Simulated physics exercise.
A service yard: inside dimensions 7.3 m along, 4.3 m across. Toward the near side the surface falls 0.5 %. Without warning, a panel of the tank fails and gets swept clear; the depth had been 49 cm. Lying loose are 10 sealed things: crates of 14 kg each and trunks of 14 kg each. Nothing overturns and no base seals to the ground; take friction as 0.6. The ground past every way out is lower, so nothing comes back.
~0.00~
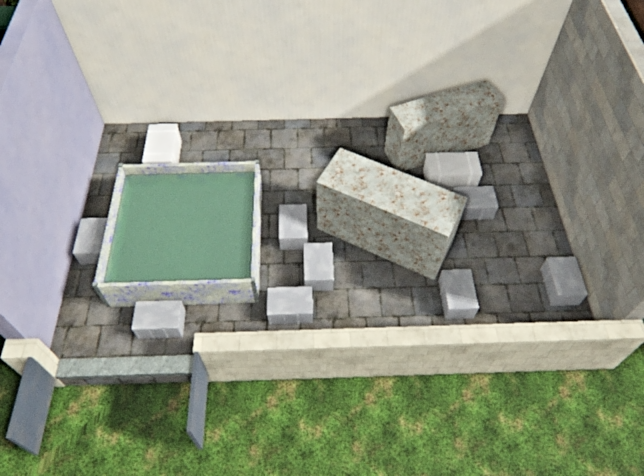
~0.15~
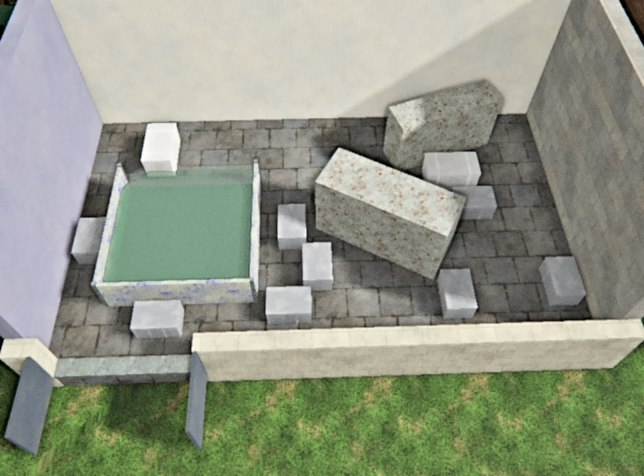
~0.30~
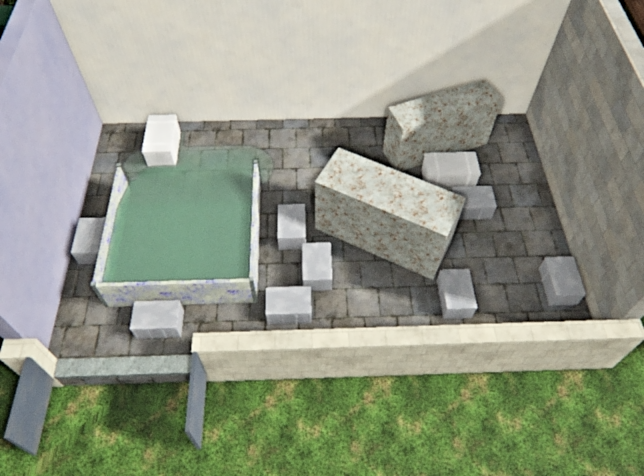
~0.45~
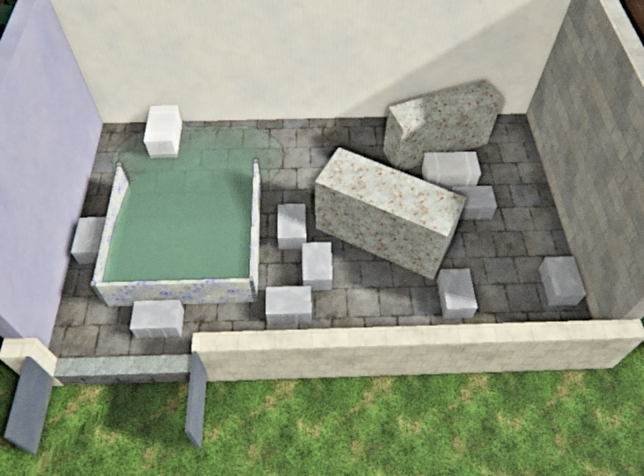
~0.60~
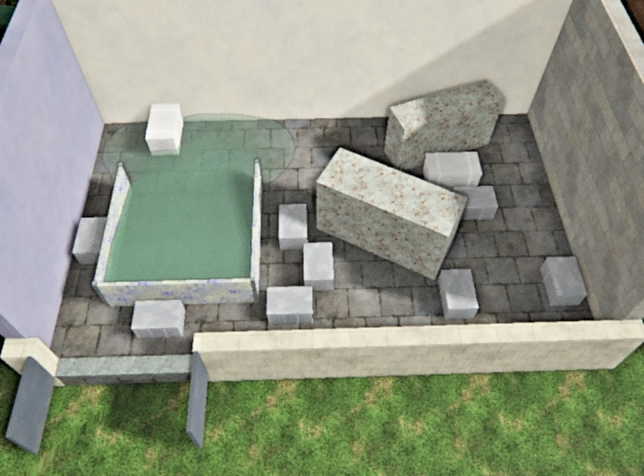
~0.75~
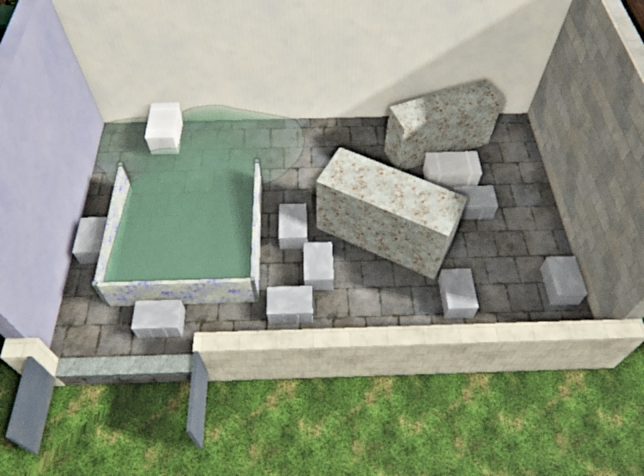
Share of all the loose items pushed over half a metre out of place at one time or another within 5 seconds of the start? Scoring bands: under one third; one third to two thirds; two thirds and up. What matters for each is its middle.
It falls short of a third.
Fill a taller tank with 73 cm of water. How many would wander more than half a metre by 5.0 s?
It would come to 4 of them.
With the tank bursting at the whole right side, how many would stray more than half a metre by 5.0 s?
Result: 5 of them.
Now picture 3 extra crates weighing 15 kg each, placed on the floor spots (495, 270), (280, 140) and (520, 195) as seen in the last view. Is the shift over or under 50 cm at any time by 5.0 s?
One after another they come out inside the limit, above it, inside the limit.
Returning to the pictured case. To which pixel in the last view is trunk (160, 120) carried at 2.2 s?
Position: About (113, 119).
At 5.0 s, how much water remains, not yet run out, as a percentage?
About 92 in a hundred parts of the water.
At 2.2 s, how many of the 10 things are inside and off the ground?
1.
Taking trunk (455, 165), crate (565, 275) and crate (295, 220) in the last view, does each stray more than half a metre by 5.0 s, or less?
One by one: Below the line; below the line; below the line.
After 1.1 s 0 of 10 are over 50 cm from their spots; 1 afloat.
After 2.2 s 1 of 10 are over 50 cm from their spots; 1 afloat.
After 3.5 s 2 of 10 are over 50 cm from their spots; 2 afloat.
After 5.0 s 2 of 10 are over 50 cm from their spots, and 2 have been at some point; 1 afloat.
